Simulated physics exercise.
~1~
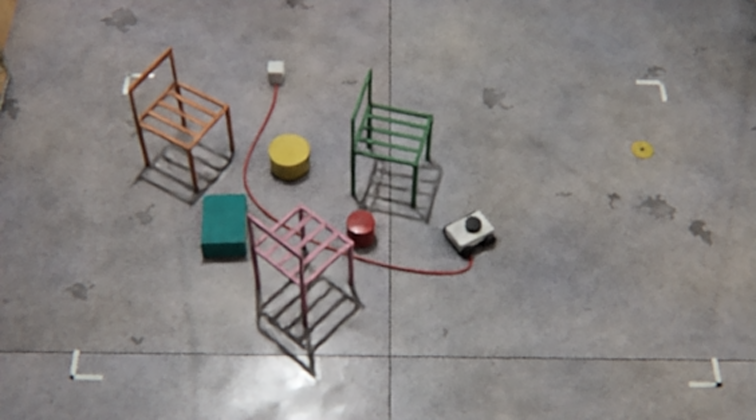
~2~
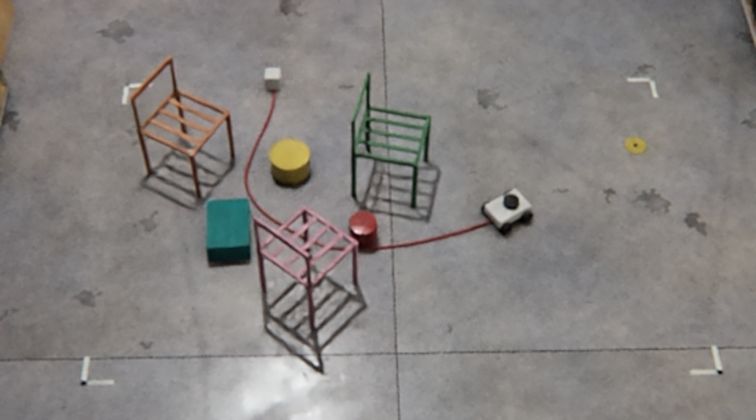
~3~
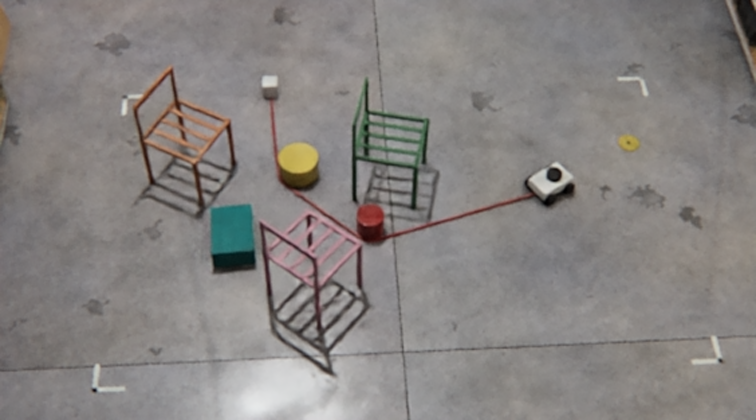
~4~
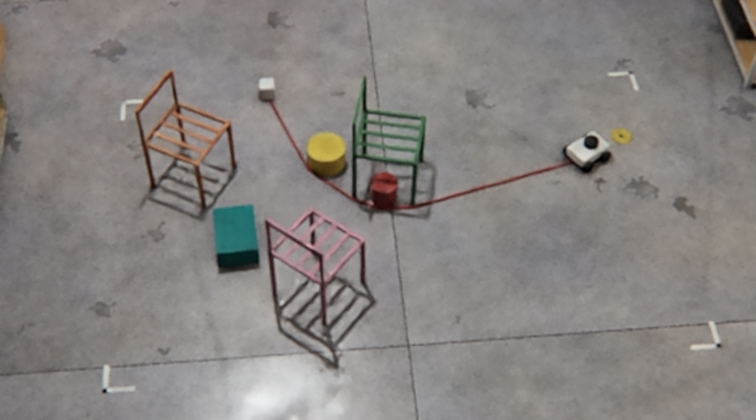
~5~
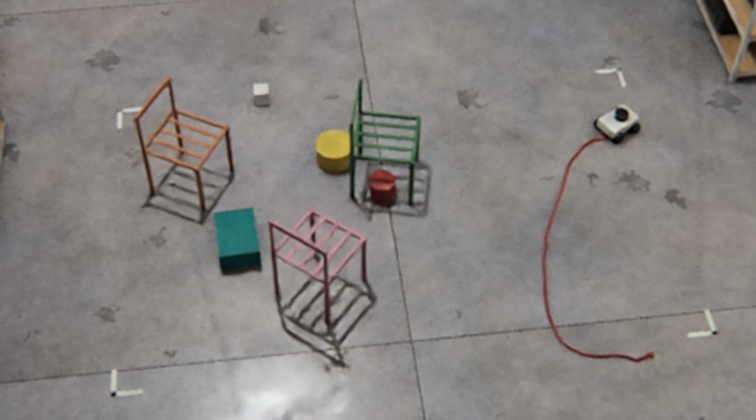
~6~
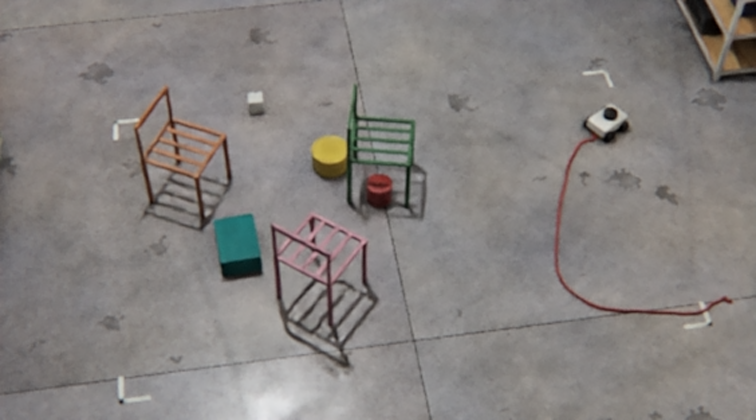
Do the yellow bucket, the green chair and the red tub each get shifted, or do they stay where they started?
The yellow bucket and the red tub both get shifted by the cord. The green chair hardly stirs and stays standing about where it was.
